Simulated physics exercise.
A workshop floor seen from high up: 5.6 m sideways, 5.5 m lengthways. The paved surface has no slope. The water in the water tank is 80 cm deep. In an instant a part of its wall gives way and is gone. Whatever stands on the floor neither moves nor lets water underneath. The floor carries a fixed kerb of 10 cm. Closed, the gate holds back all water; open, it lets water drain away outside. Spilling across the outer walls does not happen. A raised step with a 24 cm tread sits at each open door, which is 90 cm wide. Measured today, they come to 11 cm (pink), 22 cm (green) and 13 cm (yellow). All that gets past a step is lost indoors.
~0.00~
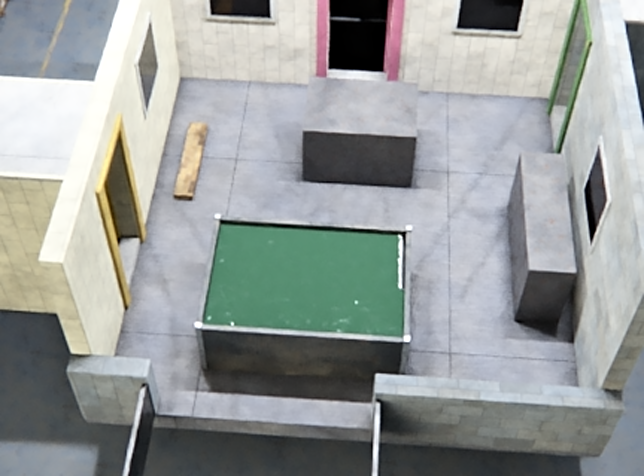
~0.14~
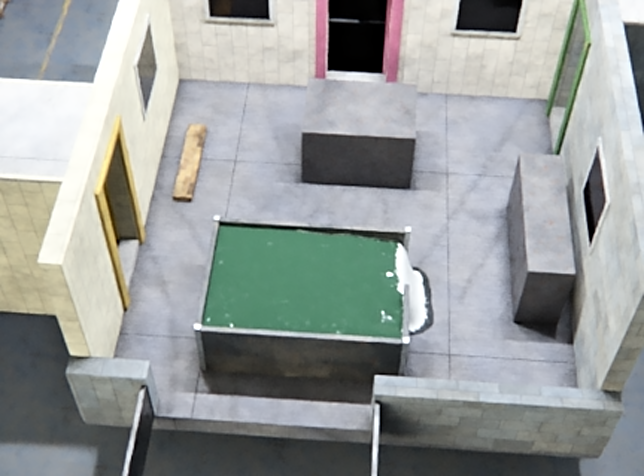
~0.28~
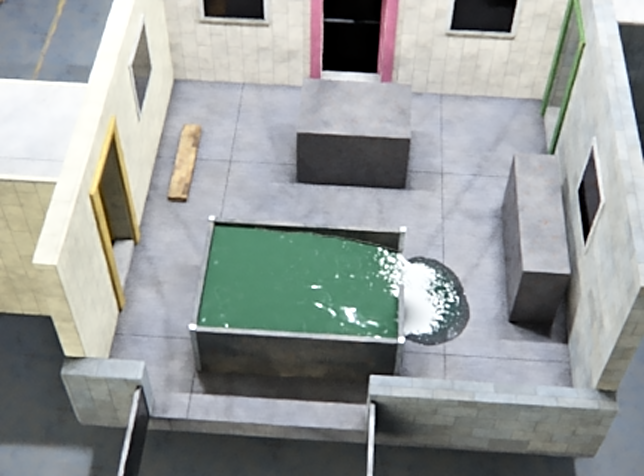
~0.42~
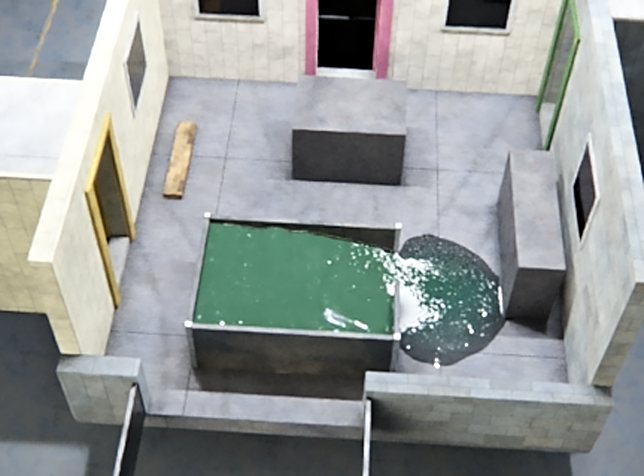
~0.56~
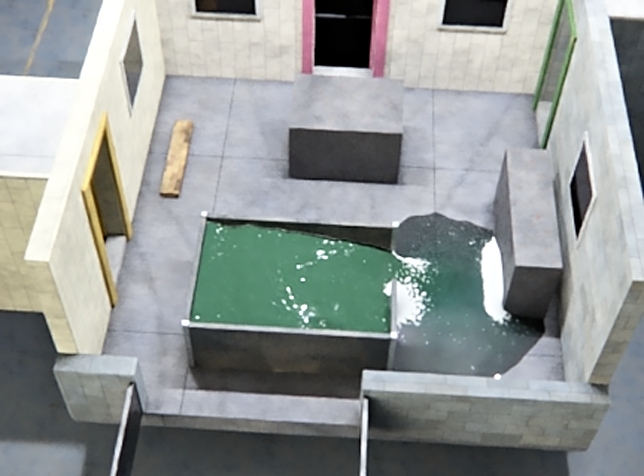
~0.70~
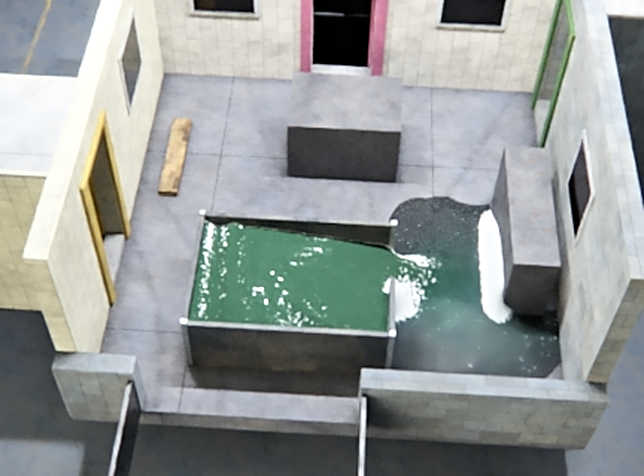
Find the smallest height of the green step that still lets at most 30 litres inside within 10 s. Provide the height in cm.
The smallest height is roughly 14 cm.
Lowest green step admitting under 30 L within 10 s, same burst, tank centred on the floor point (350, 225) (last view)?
Near 25 cm.
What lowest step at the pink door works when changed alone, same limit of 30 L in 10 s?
Pink would need about 7.5 cm on its own.
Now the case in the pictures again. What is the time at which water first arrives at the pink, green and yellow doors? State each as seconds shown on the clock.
Times: Pink = 2.2 s, green = 1.6 s, yellow = 5.0 s.
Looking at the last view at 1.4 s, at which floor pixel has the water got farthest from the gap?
Pixel close to (499, 119).
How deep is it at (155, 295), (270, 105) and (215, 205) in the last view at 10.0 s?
Taking the spots in order: About 8, 6 and 6 centimetres.
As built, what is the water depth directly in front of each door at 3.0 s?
Pink door: 10 cm; green door: 13 cm; yellow door: 0 cm.
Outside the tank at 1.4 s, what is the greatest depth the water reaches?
About 50 cm at most.
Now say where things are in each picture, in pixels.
The water tank at (308, 280) is whole and still, 80 cm deep; the green door at (567, 87) is dry, in the first picture.
The gap is at (402, 284), the front 0.3 m out at (427, 321); the back of the water tank holds 80 cm, in the second picture.
Water pours out at (396, 287) and has run 0.8 m, to (461, 319); about 11 cm deep outside, 80 cm at the back, in the third picture.
The gap is at (392, 285), the front 1.4 m out at (499, 318); the back of the water tank holds 80 cm, in the fourth picture.
The front is at (536, 331), 1.8 m from the gap at (389, 283); 3.1 m2 of floor is wet, 79 cm left at the back, in the fifth picture.
Water pours out at (387, 281) and has run 2.2 m, to (561, 351); about 5 cm deep outside, 71 cm at the back; 1.8 m in a straight line remain to the green door at (550, 81), in the sixth picture.
After 1.4 s water covers 25 % of the floor, deepest (50 cm) near (483, 287); it has not reached the green door.
After 3.0 s water covers 50 % of the floor, deepest (34 cm) near (483, 287); 13 cm at the green door, 0 litres in over its 22 cm step.
After 10.0 s water covers 95 % of the floor, deepest (16 cm) near (400, 150); 14 cm at the green door, 0 litres in over its 22 cm step.
At the green door as built, the water arrived by 1.7 s and peaked near 20 cm at 3.8 s.
Run again over the same 10 s with other heights there, 47 litres in over 13 cm, 15 litres over 15.5 cm. The limit of 30 litres is kept from about 14 cm up.
